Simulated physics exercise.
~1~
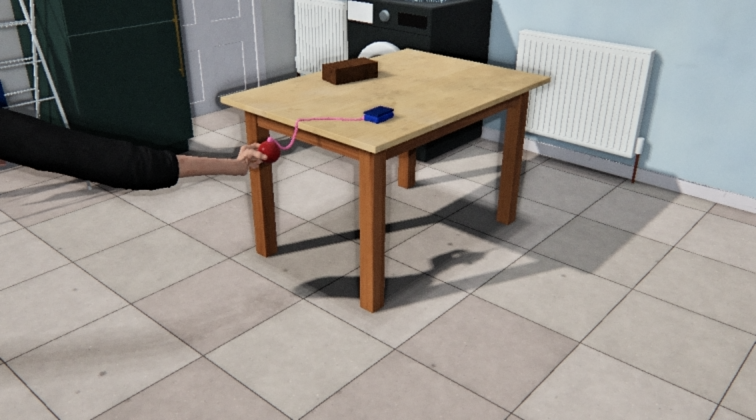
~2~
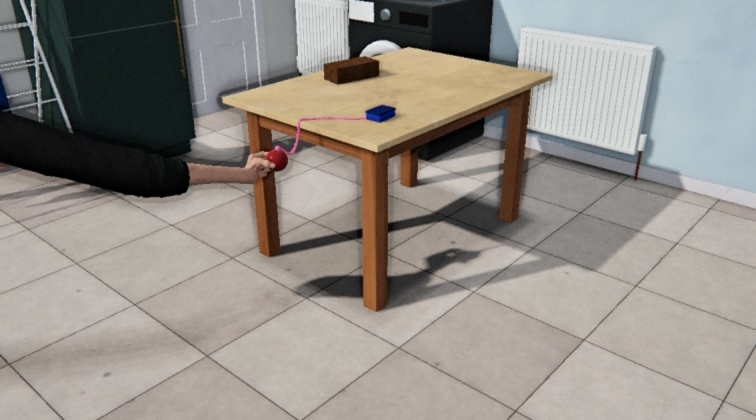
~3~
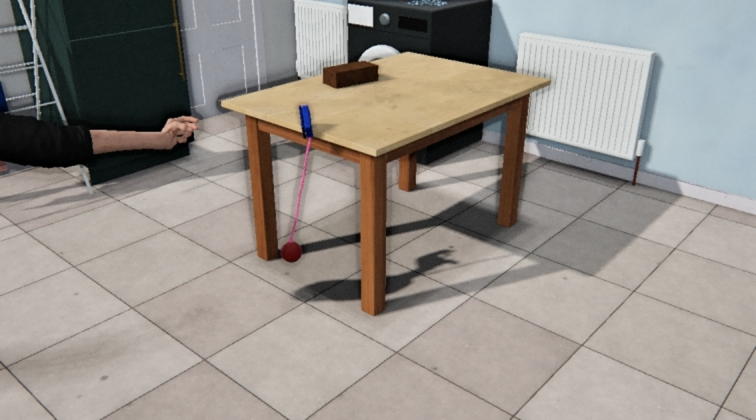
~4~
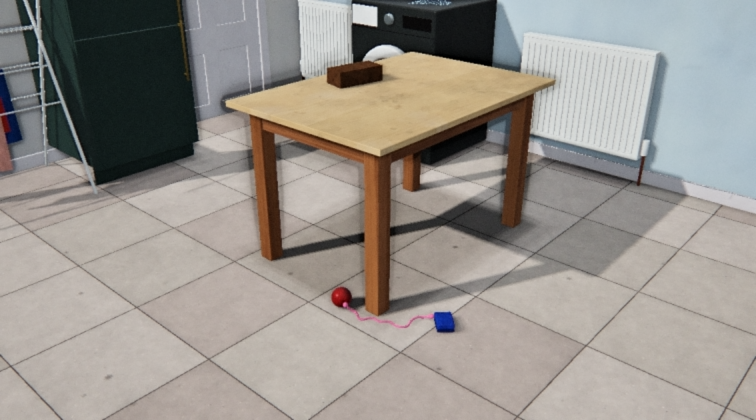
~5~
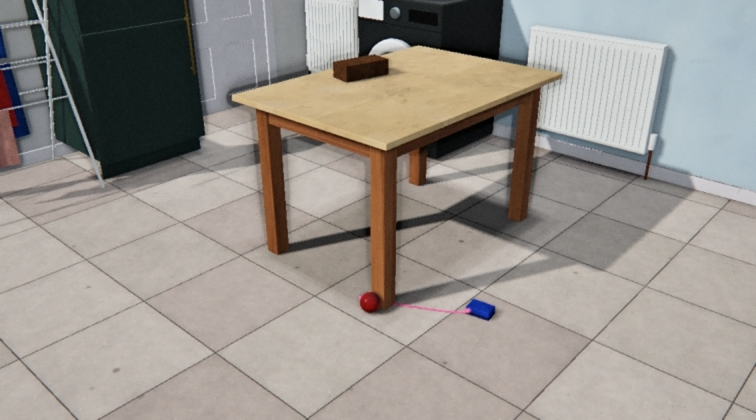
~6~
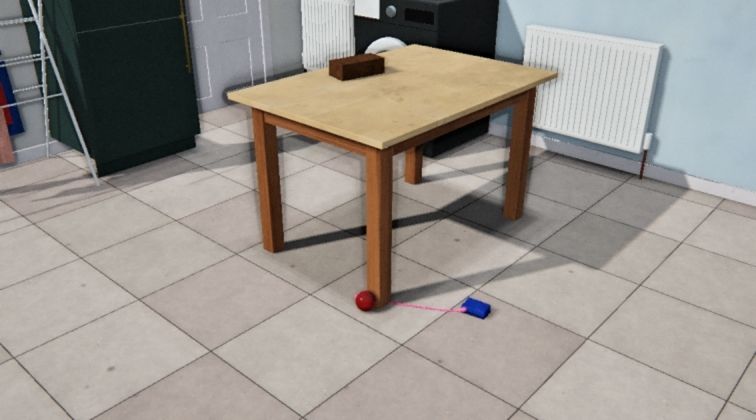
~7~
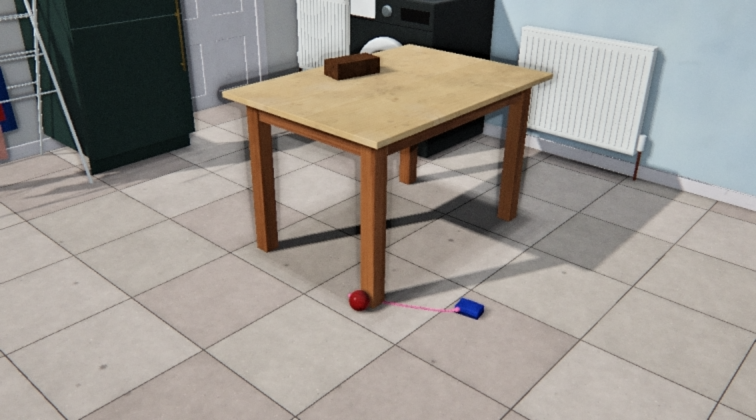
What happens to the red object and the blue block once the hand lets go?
The red object drops to the floor, and the cord pulls the blue block over the table edge so that it ends up on the floor too.
